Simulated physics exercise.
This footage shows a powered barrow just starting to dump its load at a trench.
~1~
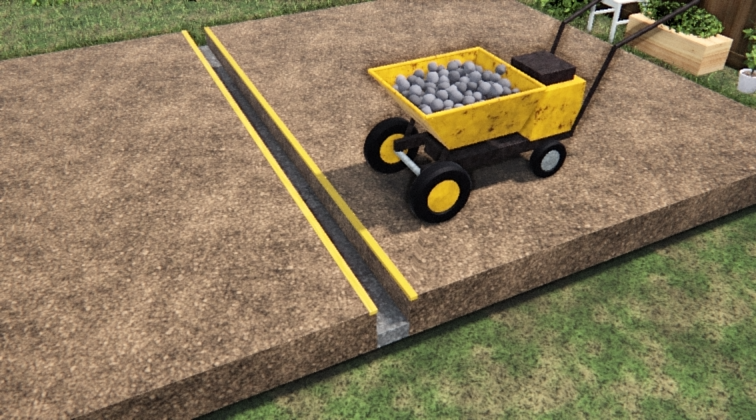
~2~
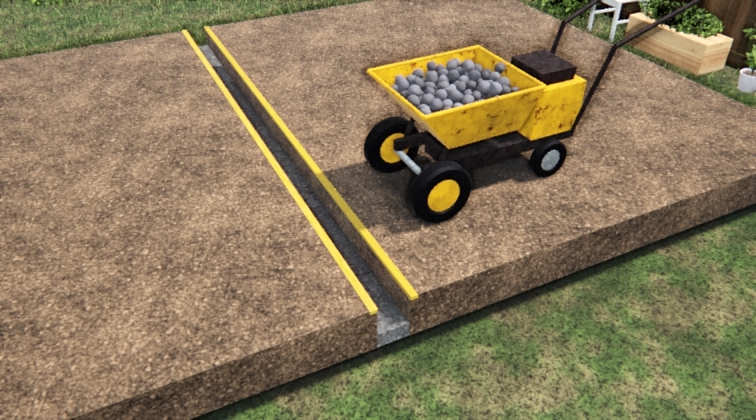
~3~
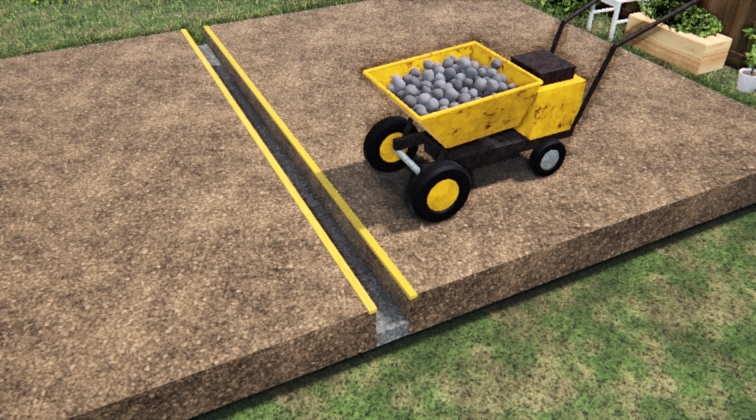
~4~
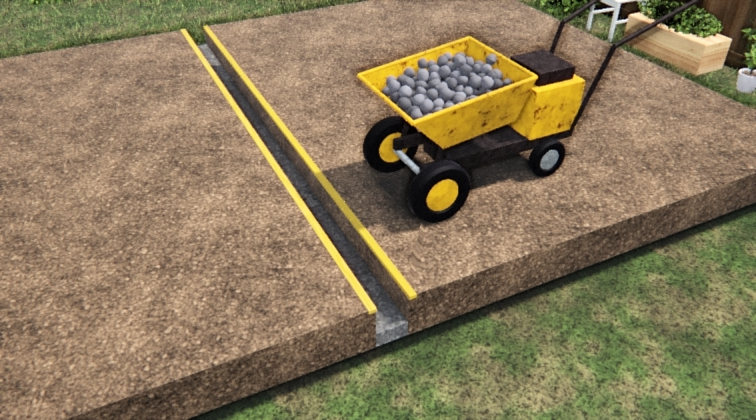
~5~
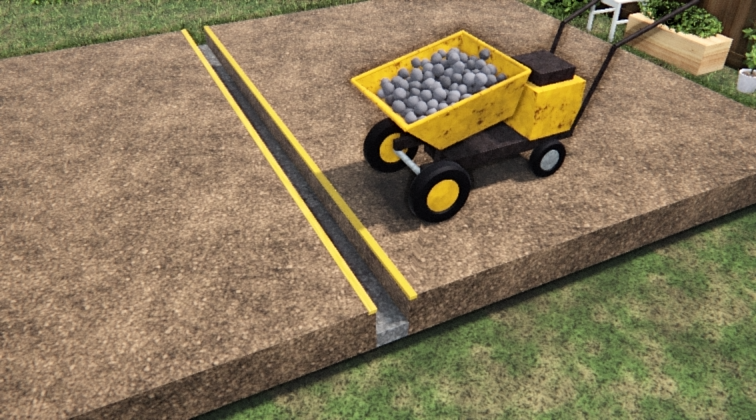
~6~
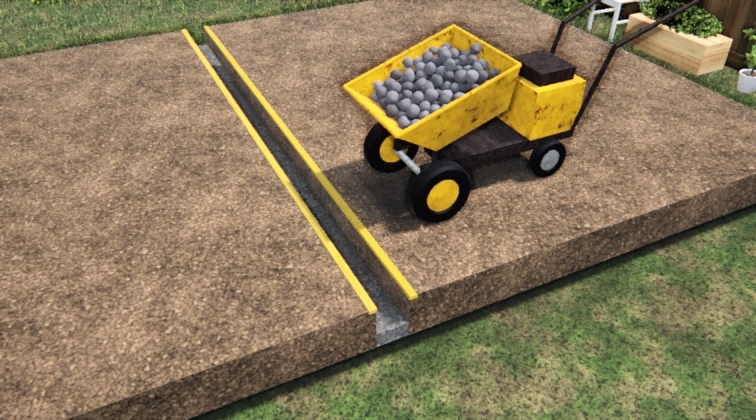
We see a yellow powered barrow loaded with round grey cobbles standing on brown soil, right of a narrow trench edged in yellow. The barrow stays in place while its skip gradually tilts forward to the left, rear end rising.
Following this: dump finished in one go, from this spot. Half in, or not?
Trench misses most.
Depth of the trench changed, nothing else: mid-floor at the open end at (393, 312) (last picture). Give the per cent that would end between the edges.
The share would be roughly 20 per cent.
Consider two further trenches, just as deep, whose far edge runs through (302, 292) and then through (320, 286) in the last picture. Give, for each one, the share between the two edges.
Around 100 percent first, around 80 percent second.
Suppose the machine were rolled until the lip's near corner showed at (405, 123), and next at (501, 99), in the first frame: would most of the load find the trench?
One after the other: The lesser share and the lesser share.
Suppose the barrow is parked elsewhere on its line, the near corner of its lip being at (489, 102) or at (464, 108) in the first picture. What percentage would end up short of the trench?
First try: Some 40 %; second try: 20 %.
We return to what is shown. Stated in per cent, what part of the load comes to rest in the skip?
5 per cent, roughly.
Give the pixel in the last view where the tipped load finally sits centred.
Roughly at pixel (300, 219).
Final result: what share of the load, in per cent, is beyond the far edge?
Result: Close to 60 %.
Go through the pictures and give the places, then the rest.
The first picture shows lip of the skip near (425, 118), level; top of the load near (455, 76), round cobbles; first edge of the trench near (389, 264); far edge near (351, 277), the trench under half as wide as the skip, and about as deep as wide.
The second picture shows lip of the skip near (424, 118), level; top of the load near (454, 75).
The third picture shows lip of the skip near (420, 120), tipped barely; top of the load near (461, 79).
The fourth picture shows lip of the skip near (413, 123), tipped a little; top of the load near (456, 77).
The fifth picture shows lip of the skip near (406, 129), tipped a little; top of the load near (467, 74).
The sixth picture shows lip of the skip near (397, 136), tipped clearly; top of the load near (459, 71); first edge of the trench near (389, 264); far edge near (350, 276).
Shortly afterwards, skip tipped steeply; the whole lot in the skip.
Next, skip tipped right over; near two thirds in the skip; a little in or heaped over the trench; near a quarter beyond it; a little falling.
Some moments later, skip tipped right over; near a quarter in the skip; near a quarter in or heaped over the trench; near two thirds beyond it.
In the end, skip tipped right over; a little in the skip; near a third in or heaped over the trench; near two thirds beyond it.
